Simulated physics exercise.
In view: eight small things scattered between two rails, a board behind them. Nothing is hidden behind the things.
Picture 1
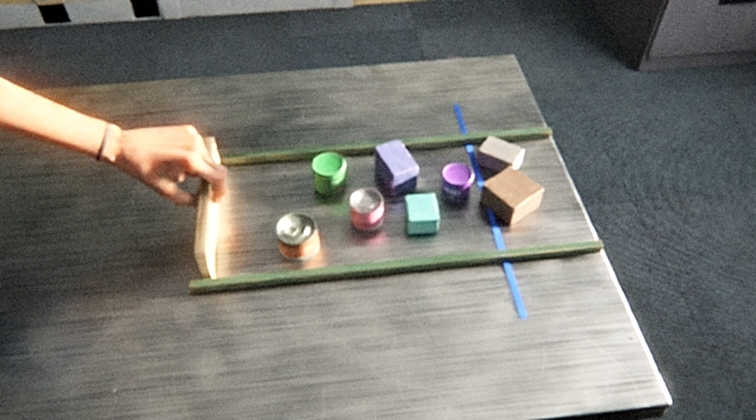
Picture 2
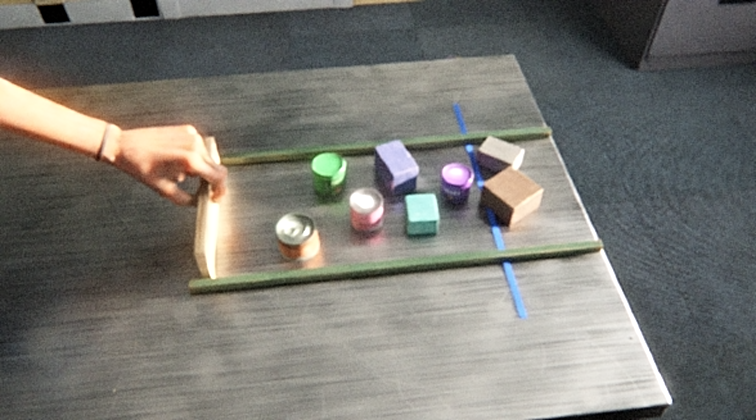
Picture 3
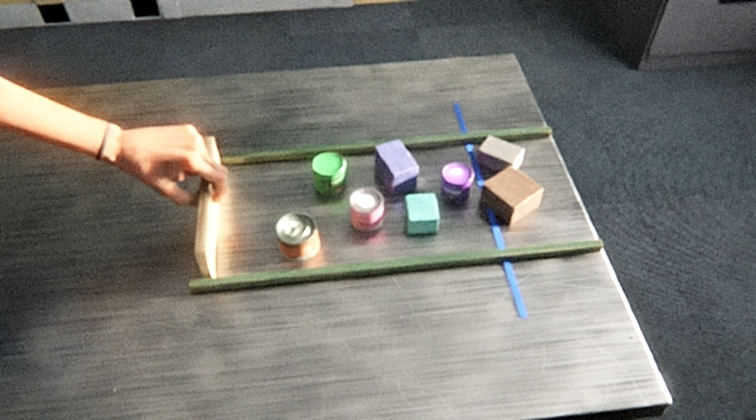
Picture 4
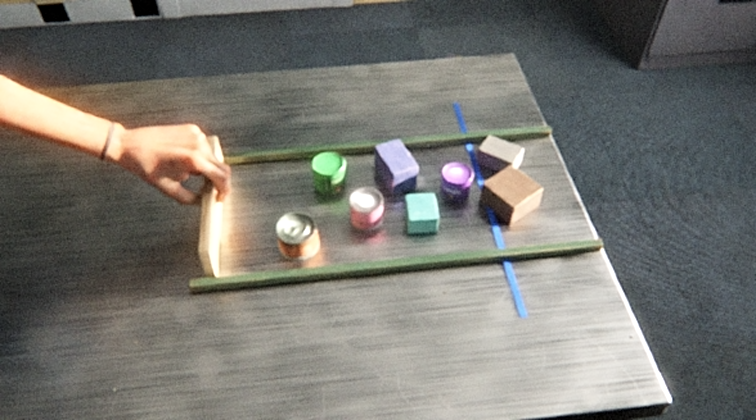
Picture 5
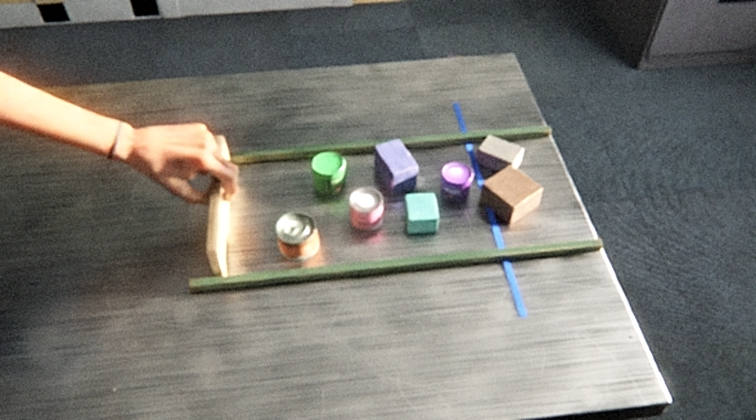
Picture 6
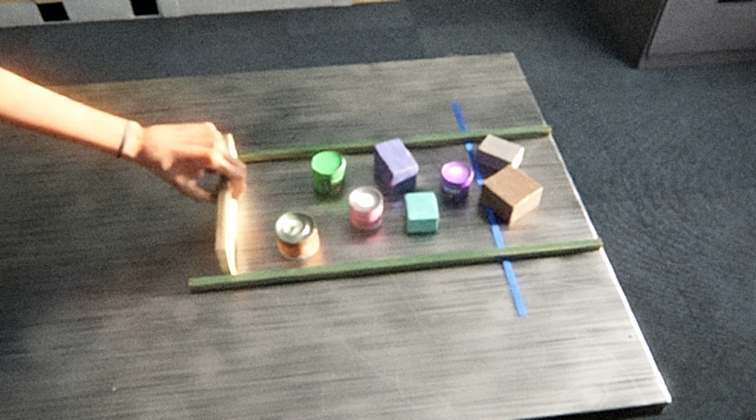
A hand slides a wooden board slightly right between two rails toward scattered small objects.
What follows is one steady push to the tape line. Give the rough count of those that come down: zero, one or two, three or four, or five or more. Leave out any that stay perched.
In the end the number that fall off is zero.
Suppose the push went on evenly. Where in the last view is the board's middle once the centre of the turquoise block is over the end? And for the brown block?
At (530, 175) for the turquoise block; at (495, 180) for the brown block.
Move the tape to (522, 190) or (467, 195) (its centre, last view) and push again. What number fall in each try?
In that order 2 and 0.
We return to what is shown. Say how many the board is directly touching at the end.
It touches 3.
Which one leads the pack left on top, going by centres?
The brown block.
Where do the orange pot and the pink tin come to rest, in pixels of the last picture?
The orange pot at (516, 220), the pink tin at (503, 192).
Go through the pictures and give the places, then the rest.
In the first frame, grey block (500, 156); brown block (511, 195); purple tub (457, 183); board (209, 205); tape (485, 196).
In the second frame, brown block (511, 195); pink tin (366, 210).
In the third frame, purple tub (457, 183); blue block (396, 167).
In the fourth frame, grey block (500, 155); board (212, 204).
In the fifth frame, brown block (511, 194); orange pot (297, 236).
In the sixth frame, grey block (499, 155); brown block (510, 194); purple tub (456, 182); board (227, 202); tape (484, 194).
Soon after, none off yet; grey block at rest near (499, 155); brown block at rest near (510, 194); purple tub at rest near (456, 182).
After that, none off yet; grey block at rest near (499, 155); brown block at rest near (513, 195); purple tub displaced about its own width near (476, 181).
In the end, the number that fall off is zero.
